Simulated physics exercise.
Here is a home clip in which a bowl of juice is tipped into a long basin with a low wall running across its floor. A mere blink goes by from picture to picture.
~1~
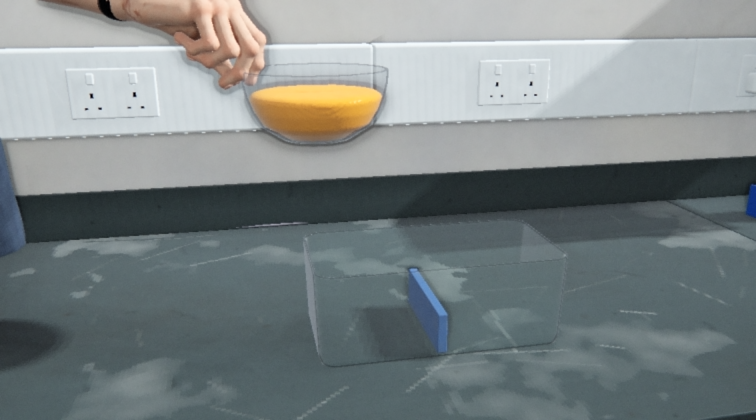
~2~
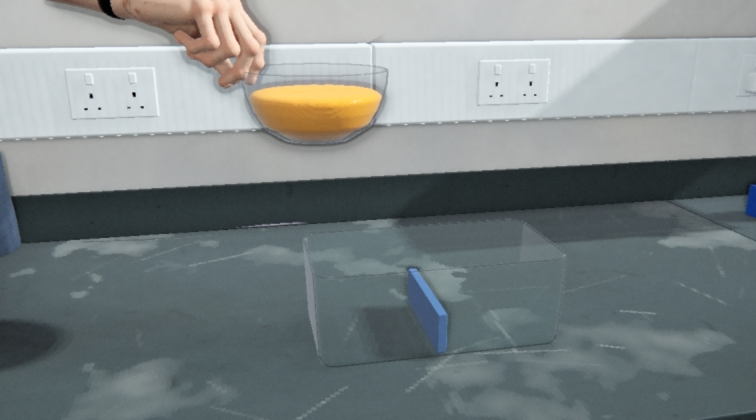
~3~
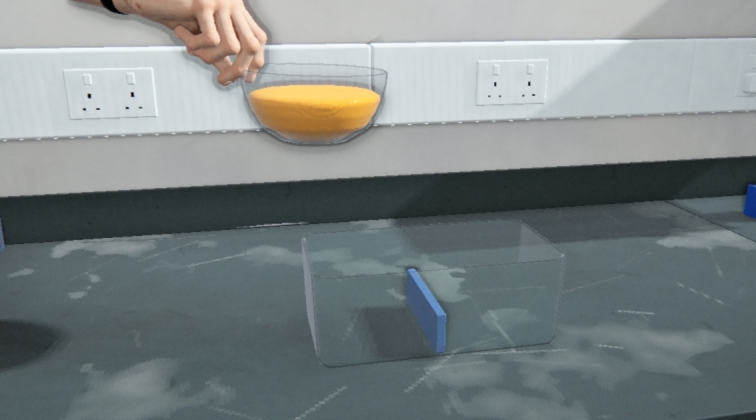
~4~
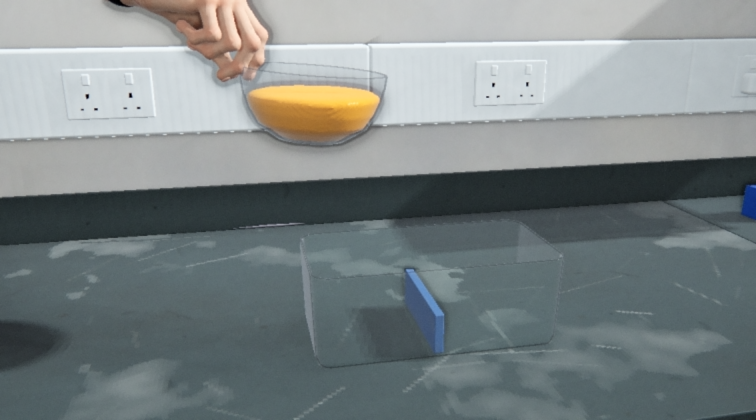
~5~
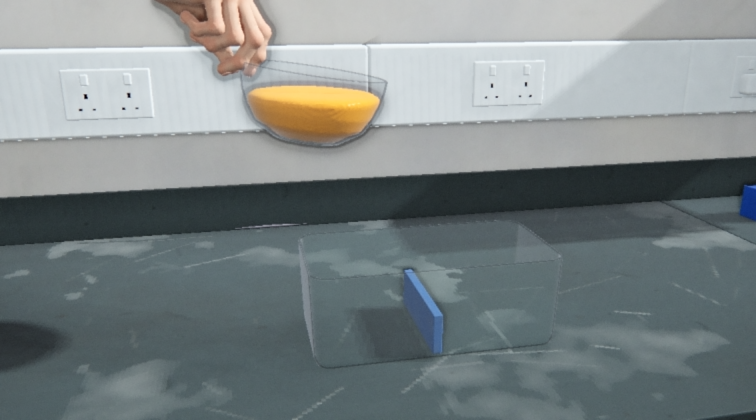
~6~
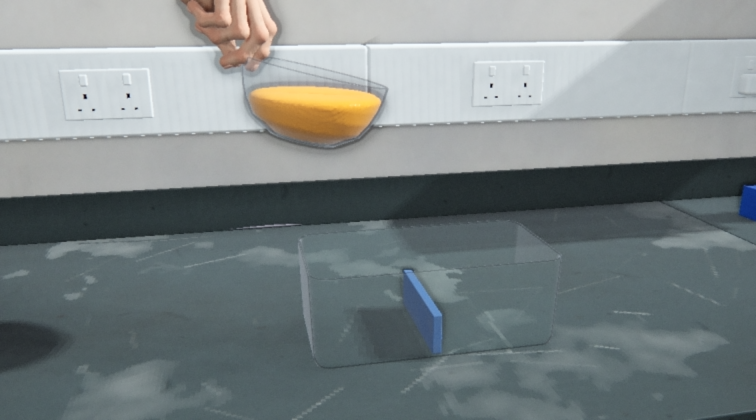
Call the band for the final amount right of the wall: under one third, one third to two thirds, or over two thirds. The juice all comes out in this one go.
Band: One third to two thirds.
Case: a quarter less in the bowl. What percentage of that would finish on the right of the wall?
Near 40 %.
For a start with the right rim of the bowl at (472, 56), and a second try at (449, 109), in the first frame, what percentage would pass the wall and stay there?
In order, some 85 and 90 percent.
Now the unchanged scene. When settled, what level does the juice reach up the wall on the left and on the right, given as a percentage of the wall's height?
The left side ends up close to 30, the right side close to 30.
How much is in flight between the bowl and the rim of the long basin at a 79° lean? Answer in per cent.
Around 50 in a hundred, more or less.
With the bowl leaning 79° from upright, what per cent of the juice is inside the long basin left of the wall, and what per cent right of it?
About 5 per cent left, 10 per cent right.
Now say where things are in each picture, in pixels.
In the first picture, it leans 0°; its right rim is at (386, 70); the juice meets the walls at (248, 95) and (379, 91); the long basin's rim runs from (309, 256) to (544, 238); the wall's top is at (427, 291).
In the second picture, it leans 1°; its right rim is at (386, 70); the juice meets the walls at (248, 94) and (379, 92).
In the third picture, it leans 2°; its right rim is at (385, 73); the juice meets the walls at (247, 94) and (378, 93).
In the fourth picture, it leans 5°; its right rim is at (384, 77); the juice meets the walls at (246, 93) and (377, 94).
In the fifth picture, it leans 9°; its right rim is at (384, 82); the juice meets the walls at (246, 94) and (377, 95).
In the sixth picture, it leans 14°; its right rim is at (385, 89); the juice meets the walls at (248, 94) and (379, 96).
A moment on, the bowl is tipped on its side and 37 per cent is still to pour, 3 is left of the wall and 12 right of it.
Next, the bowl is tipped right over and 0 per cent is still to pour, 43 is left of the wall and 52 right of it.
Then the bowl is tipped right over and 0 per cent is still to pour, 46 is left of the wall and 52 right of it.
Later the bowl is tipped right over and 0 per cent is still to pour, 46 is left of the wall and 52 right of it.
Finally, 46 per cent lies left of the wall, 52 right of it and 2 outside.
